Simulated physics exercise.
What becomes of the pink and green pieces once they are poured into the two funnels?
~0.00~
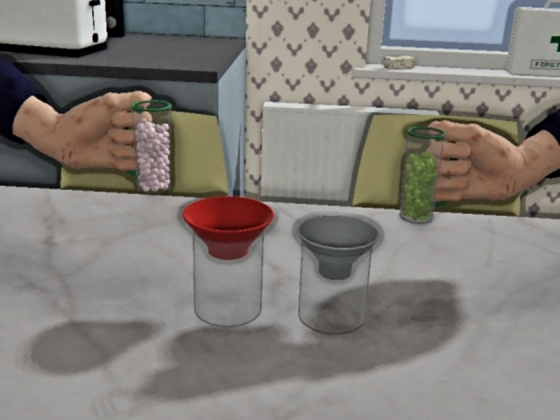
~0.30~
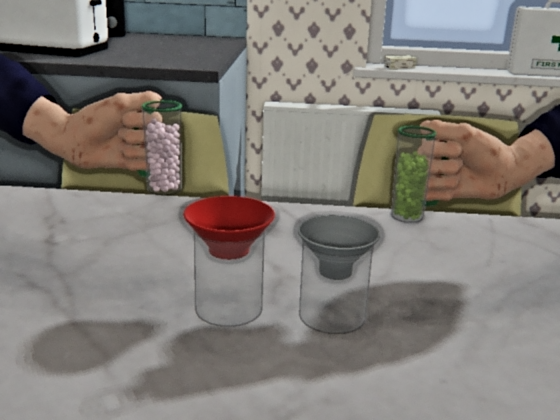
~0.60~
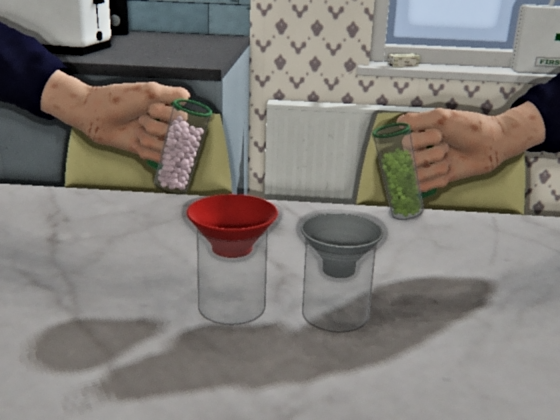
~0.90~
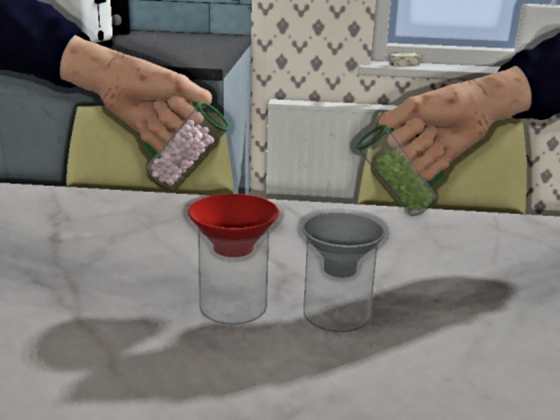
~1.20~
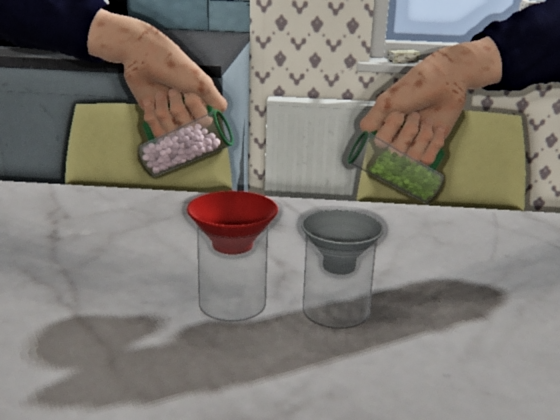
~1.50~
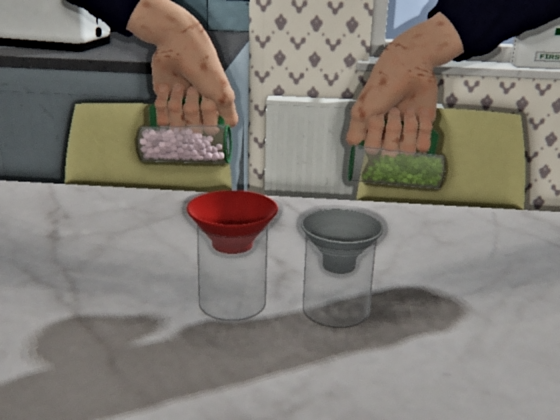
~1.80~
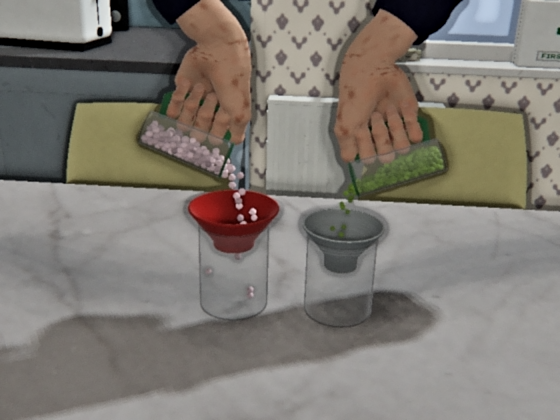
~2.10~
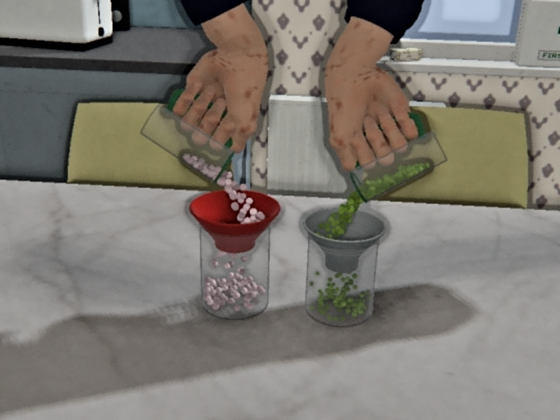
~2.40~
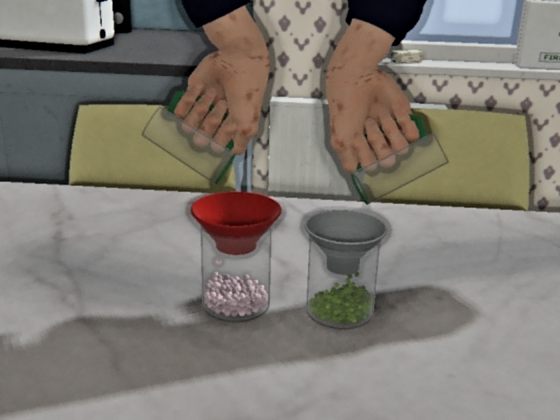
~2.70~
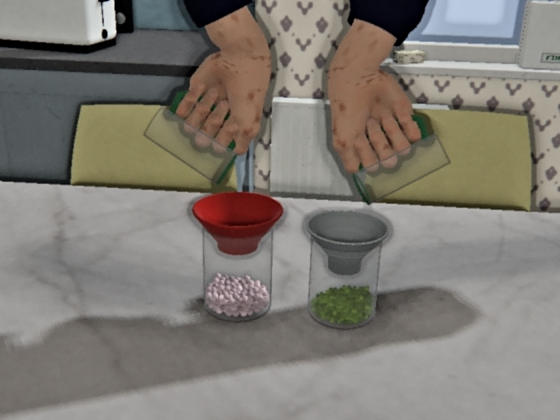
Both funnels run clear, with the pink pieces all ending up in the left jar and the green pieces all in the right jar.
